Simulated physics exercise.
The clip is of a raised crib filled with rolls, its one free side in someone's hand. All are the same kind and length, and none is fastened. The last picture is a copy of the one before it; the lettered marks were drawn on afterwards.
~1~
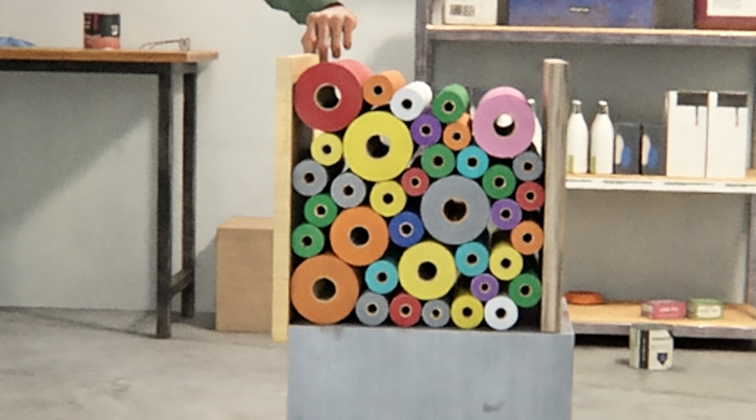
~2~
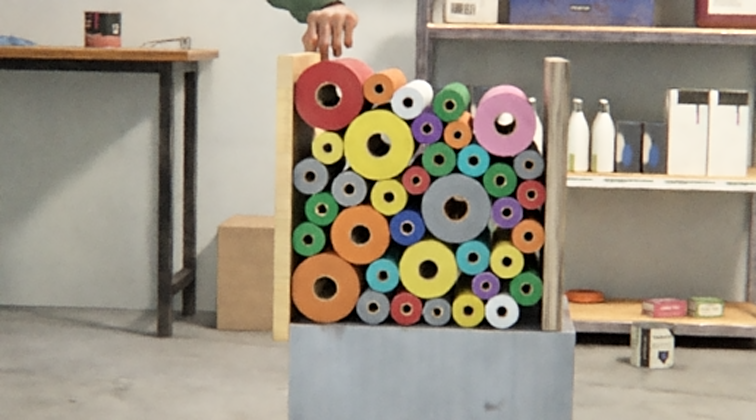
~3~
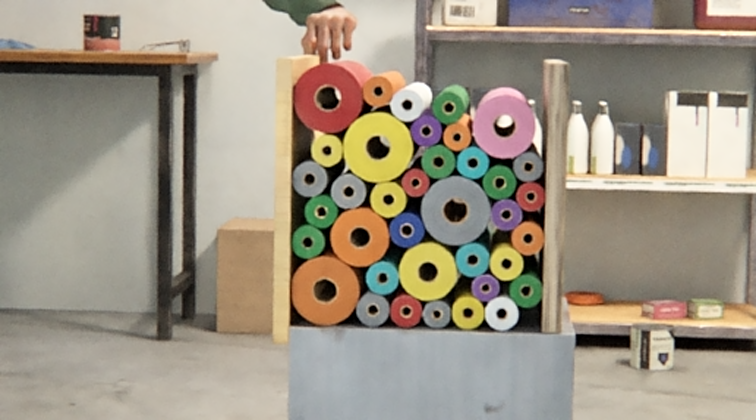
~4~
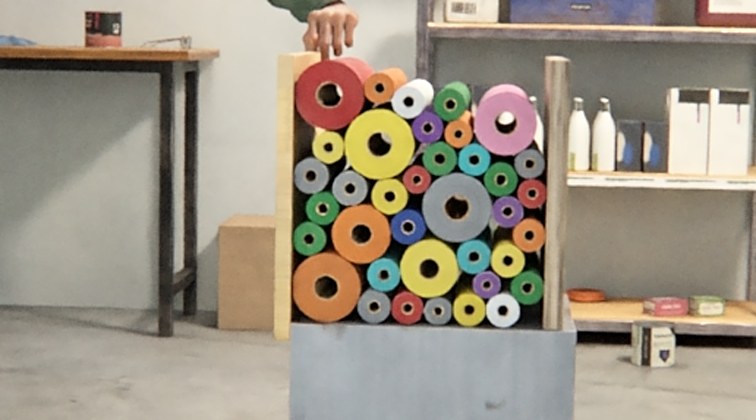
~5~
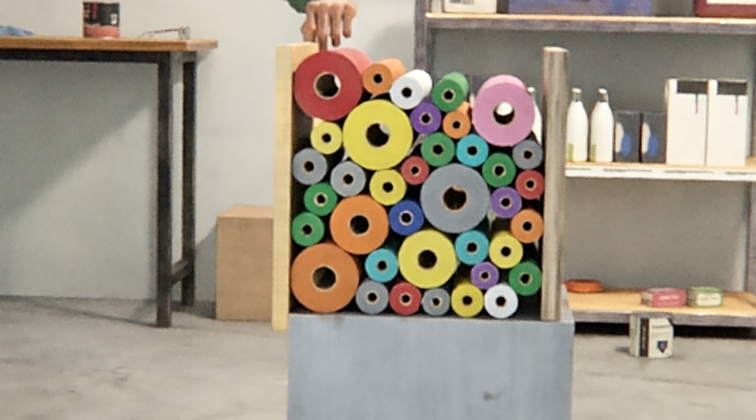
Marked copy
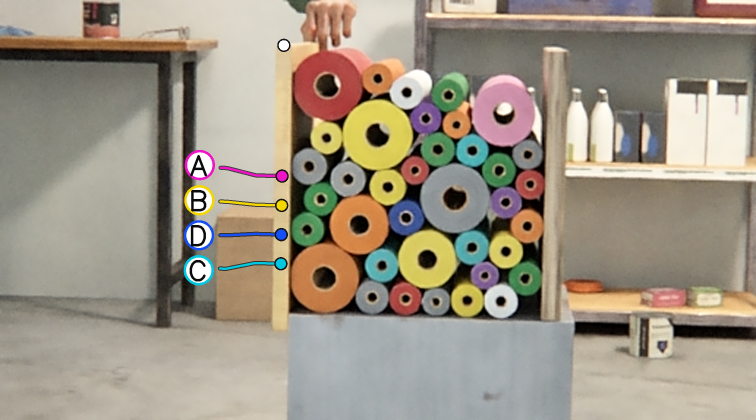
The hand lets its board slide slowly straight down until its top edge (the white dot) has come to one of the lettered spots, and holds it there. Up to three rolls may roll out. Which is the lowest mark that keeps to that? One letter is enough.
Lower it to A and no more.
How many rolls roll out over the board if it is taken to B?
The count is four.
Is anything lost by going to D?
Yes.
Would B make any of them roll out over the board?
At B: Yes.
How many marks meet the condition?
One of them.
On the marked copy, A at (282, 176); B at (282, 206); C at (281, 264); D at (281, 235); the white dot at (284, 45).
Taking A. A third of the way, top of the board (292, 104).
Two thirds of the way, top of the board (291, 172).
When it is over, top of the board (291, 175), two out over the board.
As for the rest, B four out over the board; C more than three out over the board; D four out over the board.
